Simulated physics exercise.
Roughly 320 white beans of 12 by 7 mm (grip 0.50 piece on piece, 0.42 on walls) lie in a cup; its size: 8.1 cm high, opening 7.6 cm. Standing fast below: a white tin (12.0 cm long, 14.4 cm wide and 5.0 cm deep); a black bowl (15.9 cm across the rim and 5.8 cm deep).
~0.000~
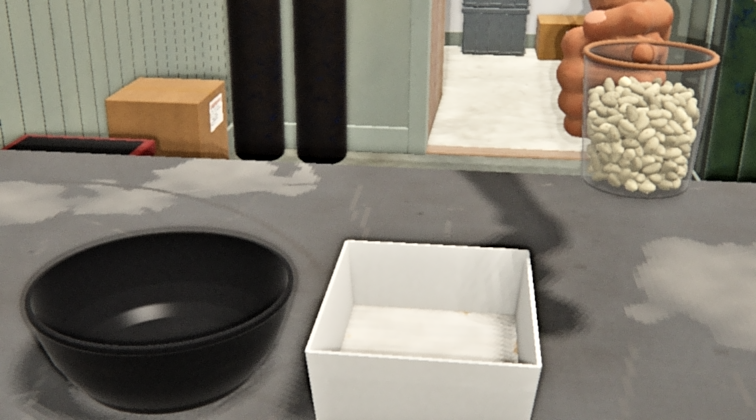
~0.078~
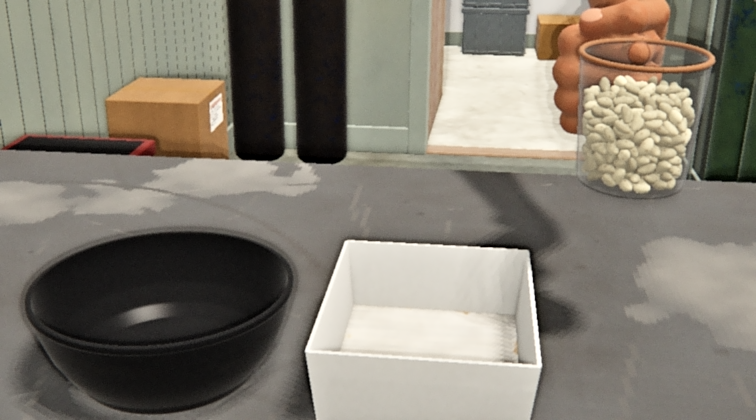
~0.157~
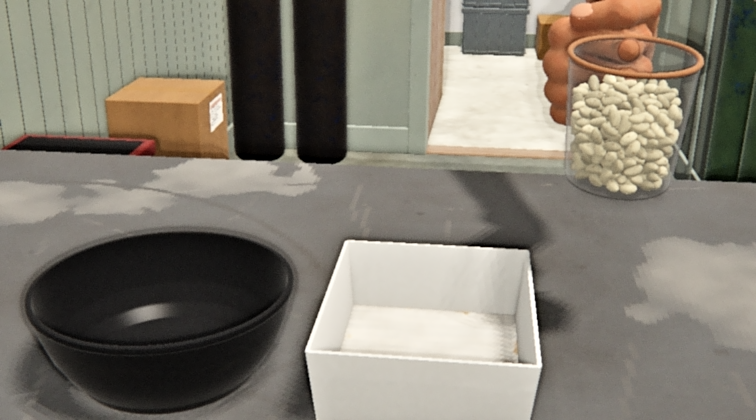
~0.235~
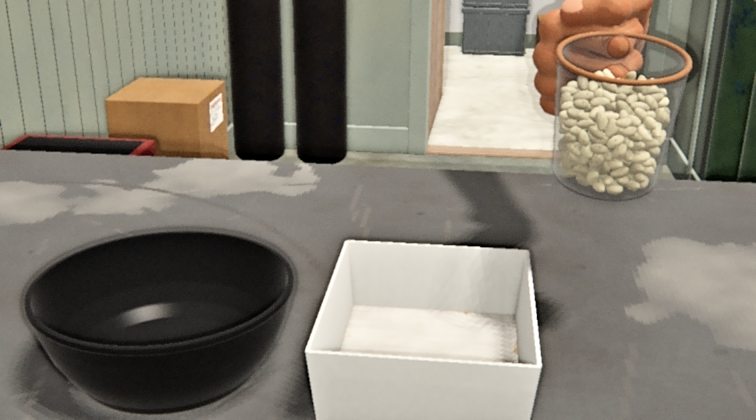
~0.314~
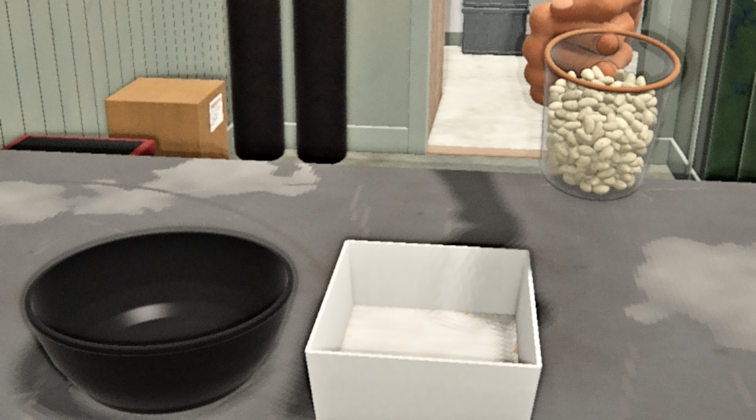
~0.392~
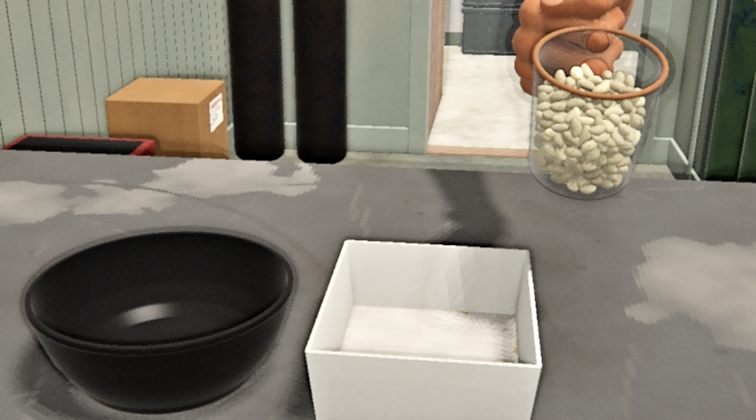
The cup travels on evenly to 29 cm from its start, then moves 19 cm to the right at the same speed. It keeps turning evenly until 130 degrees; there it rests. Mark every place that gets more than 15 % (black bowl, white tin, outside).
Black bowl under, white tin over, outside over.
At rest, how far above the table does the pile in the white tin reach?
Some 2.5 cm.
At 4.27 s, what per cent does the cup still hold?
Some 0 per cent of the load.
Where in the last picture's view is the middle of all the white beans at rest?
Around (326, 367).
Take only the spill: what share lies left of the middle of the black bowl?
Roughly 0 per cent.
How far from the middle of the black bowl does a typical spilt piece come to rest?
Roughly 8 cm.
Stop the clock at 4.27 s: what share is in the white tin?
Near 50 per cent so far.
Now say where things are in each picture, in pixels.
Cup at (646, 88); tilt 0 degrees; moved 0.0 cm; lip at (667, 68); top of the load at (609, 88); white tin at (430, 295); black bowl at (163, 282), in the first picture.
Cup at (641, 90); tilt 1 degrees; moved 0.3 cm; lip at (662, 70); top of the load at (605, 87), in the second picture.
Cup at (629, 95); tilt 6 degrees; moved 1.0 cm; low side front; lip at (650, 76); top of the load at (594, 85), in the third picture.
Cup at (616, 101); tilt 10 degrees; moved 1.8 cm; low side front; lip at (637, 83); top of the load at (582, 83), in the fourth picture.
Cup at (603, 107); tilt 15 degrees; moved 2.5 cm; low side front; lip at (624, 90); top of the load at (587, 80), in the fifth picture.
Cup at (590, 113); tilt 19 degrees; moved 3.3 cm; low side front; lip at (611, 97); top of the load at (576, 78); white tin at (430, 295); black bowl at (163, 282). It turns about 60 degrees a second, in the sixth picture.
After 1.88 s, tilt 107 degrees; white tin 15 %, cup 80 %, in the air 5 %; middle of all pieces near (367, 160).
Then, at 3.13 s, tilt 130 degrees; white tin 50 %, black bowl 5 %, outside 50 %; middle of all pieces near (331, 368).
After 4.27 s, tilt 130 degrees; white tin 50 %, black bowl 5 %, outside 50 %; middle of all pieces near (331, 368).
After 5.36 s, tilt 130 degrees; white tin 50 %, black bowl 5 %, outside 50 %; middle of all pieces near (331, 368).
In the end, at 5.6 s, white tin 50 %, cup 0 %, black bowl 5 %, outside 50 %.
